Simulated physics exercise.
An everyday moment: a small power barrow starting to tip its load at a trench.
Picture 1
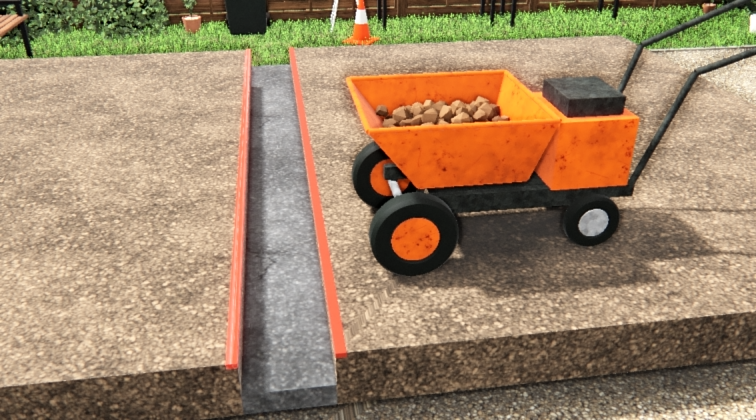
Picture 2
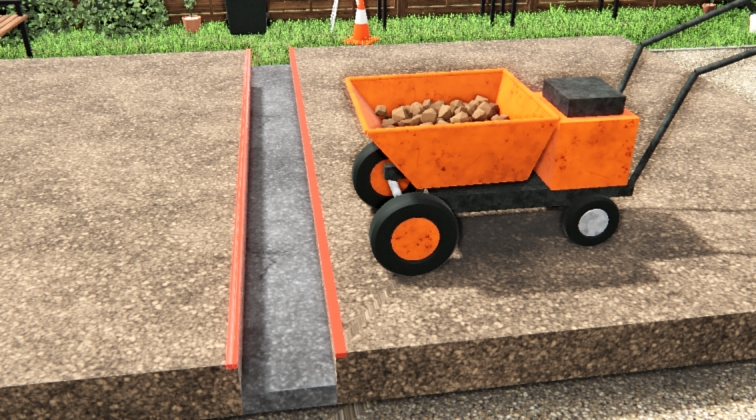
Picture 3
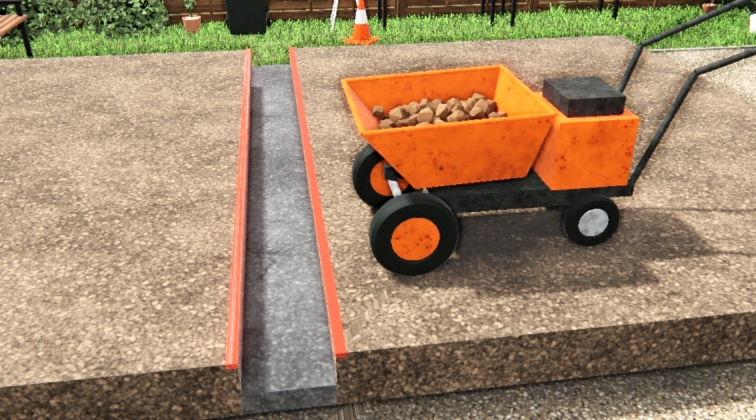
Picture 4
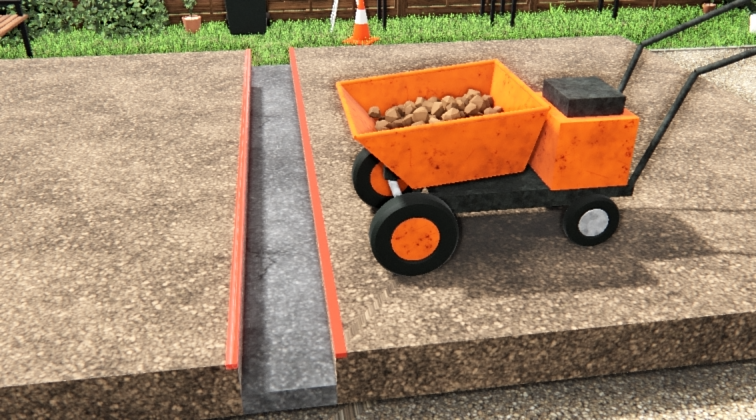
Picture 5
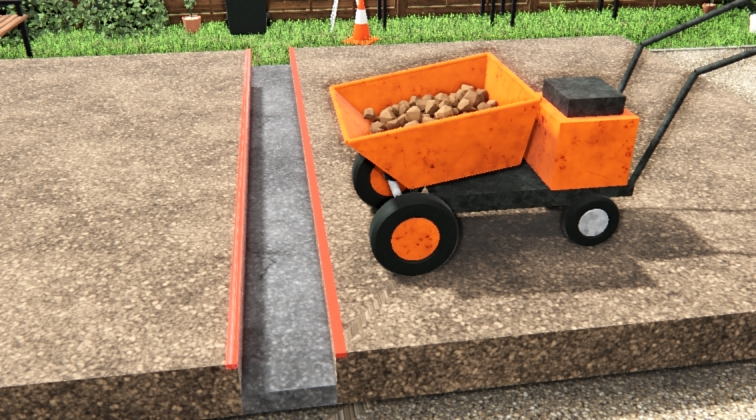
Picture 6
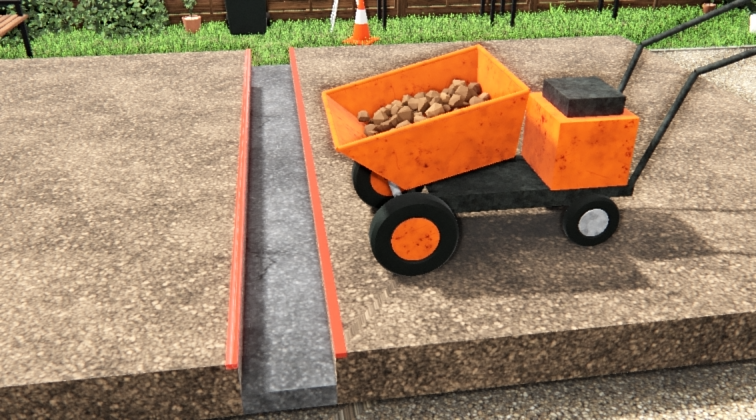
In the video, an orange power barrow loaded with brown clods stands to the right of a shallow, red-edged trench, and its skip gradually tilts forward to the left while the wheels stay still.
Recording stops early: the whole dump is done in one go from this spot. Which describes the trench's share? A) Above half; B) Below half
A, above half.
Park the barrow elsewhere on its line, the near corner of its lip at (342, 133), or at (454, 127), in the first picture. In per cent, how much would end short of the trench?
The first spot gives roughly 0 %; the second gives roughly 20 %.
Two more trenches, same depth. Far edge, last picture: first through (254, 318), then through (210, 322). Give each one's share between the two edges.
Lab note: Case 1 near 60 percent, case 2 near 100 percent.
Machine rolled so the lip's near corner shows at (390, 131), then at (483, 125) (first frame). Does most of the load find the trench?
The first place leaves the greater portion between the edges, the second place the lesser portion.
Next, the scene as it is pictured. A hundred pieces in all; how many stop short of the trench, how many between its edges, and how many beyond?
Estimates - short: 0 in a hundred, between: 80 in a hundred, beyond: 10 in a hundred.
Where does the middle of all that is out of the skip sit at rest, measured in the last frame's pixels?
Last view, resting centre - approx. (269, 262).
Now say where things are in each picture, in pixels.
In the first picture, lip of the skip at (369, 132), level; top of the load at (462, 115), clay clods; first edge of the trench at (334, 310); far edge at (234, 320), the trench over half as wide as the skip, and shallow for its width.
In the second picture, lip of the skip at (367, 132), level; top of the load at (465, 123).
In the third picture, lip of the skip at (363, 134), tipped barely; top of the load at (463, 121).
In the fourth picture, lip of the skip at (357, 138), tipped a little; top of the load at (458, 118).
In the fifth picture, lip of the skip at (348, 143), tipped a little; top of the load at (465, 106).
In the sixth picture, lip of the skip at (339, 149), tipped clearly; top of the load at (463, 108); first edge of the trench at (334, 310); far edge at (234, 320).
Soon, skip tipped steeply; all in the skip.
A while on, skip tipped right over; most in the skip; about a quarter in or heaped over the trench; a stray few beyond it; a stray few falling.
Towards the end, skip tipped right over; a small part in the skip; most in or heaped over the trench; a small part beyond it.
Finally, skip tipped right over; a small part in the skip; most in or heaped over the trench; a small part beyond it.
